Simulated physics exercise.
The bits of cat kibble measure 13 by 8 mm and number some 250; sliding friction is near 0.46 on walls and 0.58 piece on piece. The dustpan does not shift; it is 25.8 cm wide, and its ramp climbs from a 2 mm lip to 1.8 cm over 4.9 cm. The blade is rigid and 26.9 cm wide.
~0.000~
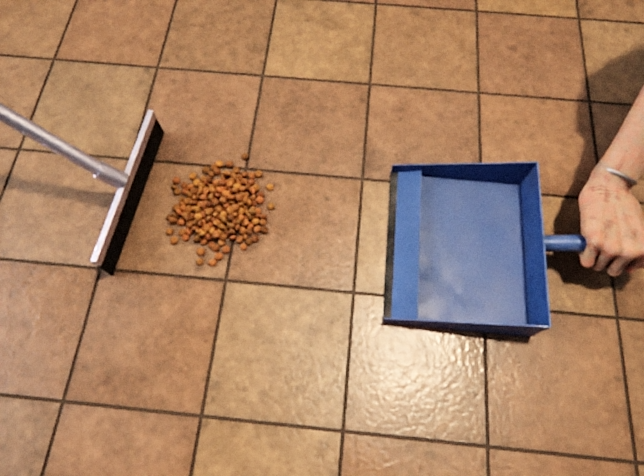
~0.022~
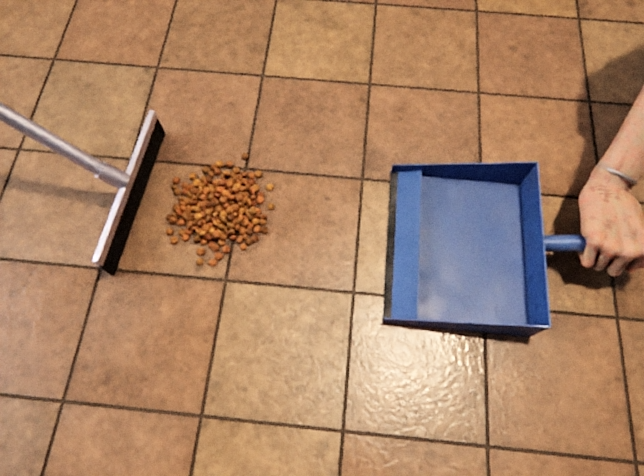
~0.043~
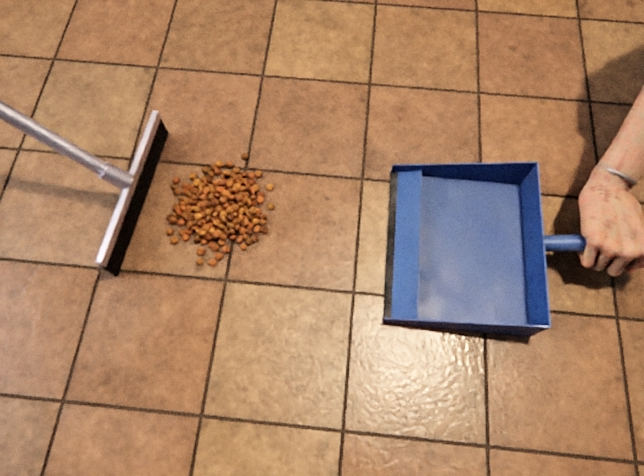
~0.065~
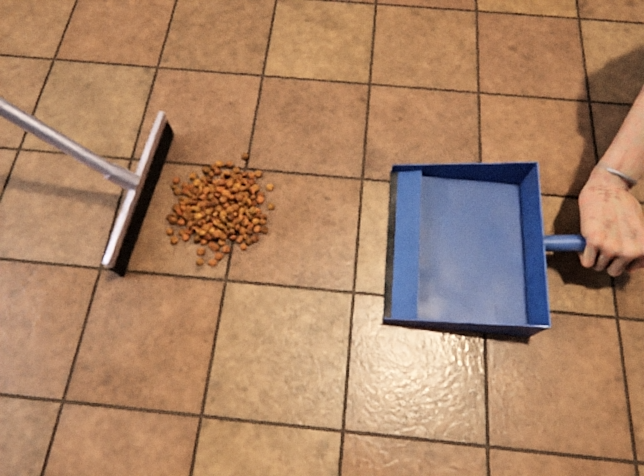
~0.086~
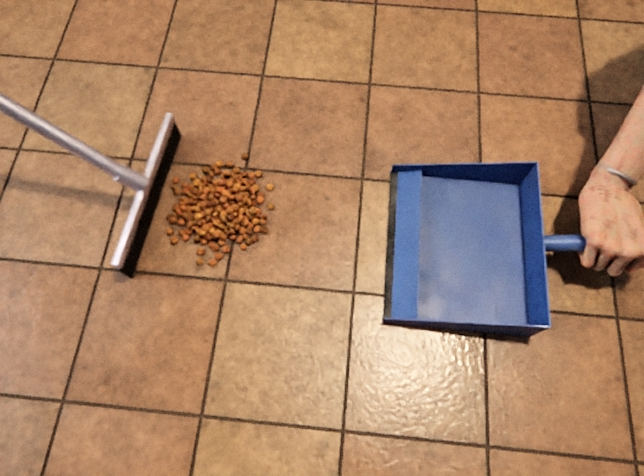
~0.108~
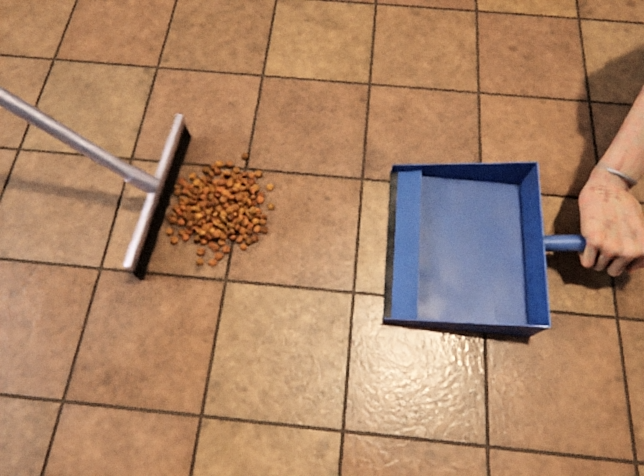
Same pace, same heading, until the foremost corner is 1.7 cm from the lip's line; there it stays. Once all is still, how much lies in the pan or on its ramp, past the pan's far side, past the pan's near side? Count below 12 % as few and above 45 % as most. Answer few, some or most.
Pan most, far side few, near side few.
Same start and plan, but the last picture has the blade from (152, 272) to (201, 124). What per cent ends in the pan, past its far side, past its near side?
Pan 60, far 5, near 5.
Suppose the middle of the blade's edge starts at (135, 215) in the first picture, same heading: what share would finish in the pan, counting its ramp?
About 55 per cent.
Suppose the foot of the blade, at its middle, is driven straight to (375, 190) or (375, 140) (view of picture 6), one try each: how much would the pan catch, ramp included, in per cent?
About 35 and 10 per cent.
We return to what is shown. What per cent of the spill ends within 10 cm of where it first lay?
Roughly 0 per cent.
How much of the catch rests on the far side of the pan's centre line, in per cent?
About 60 per cent.
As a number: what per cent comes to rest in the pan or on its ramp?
About 55 per cent.
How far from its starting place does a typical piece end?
Some 30 cm.
After 0.31 s, middle of the blade 19 cm from the lip; 0 % over the lip, far side 5 %, near side 0 %.
After 0.44 s, middle of the blade 8 cm from the lip; 0 % over the lip, far side 5 %, near side 0 %.
After 0.70 s, middle of the blade 3 cm from the lip; 55 % over the lip, far side 5 %, near side 0 %.
At rest (1.3 s), pan 55 %, far side 5 %, near side 0 %, in front of the lip or behind the blade 40 %.
